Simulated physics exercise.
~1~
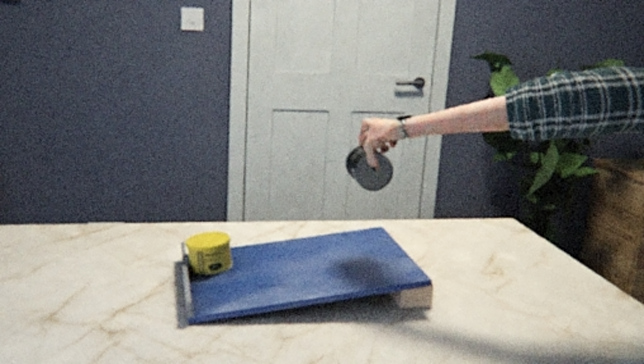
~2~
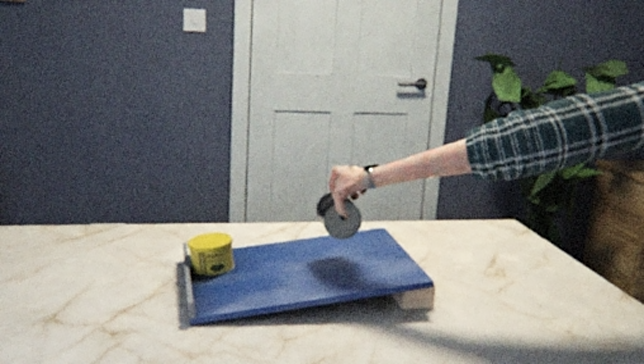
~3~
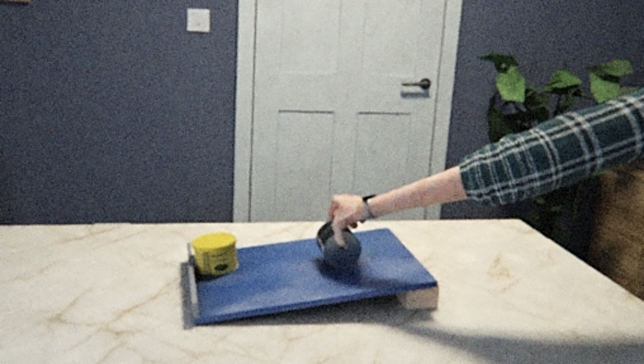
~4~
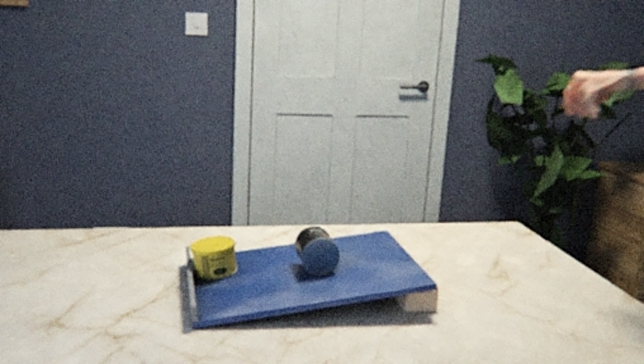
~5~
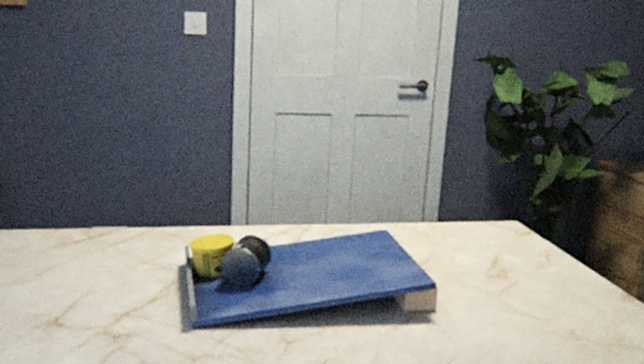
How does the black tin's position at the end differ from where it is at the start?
At the start the black tin is held in the air above the blue board, and at the end it is on the lower left part of the board, beside the yellow tub.
In this clip, a hand lowers a round black tin onto a sloping blue board with a yellow tub at its lower left end, then lets go and withdraws. The tin rolls down to the left and ends up beside the tub.
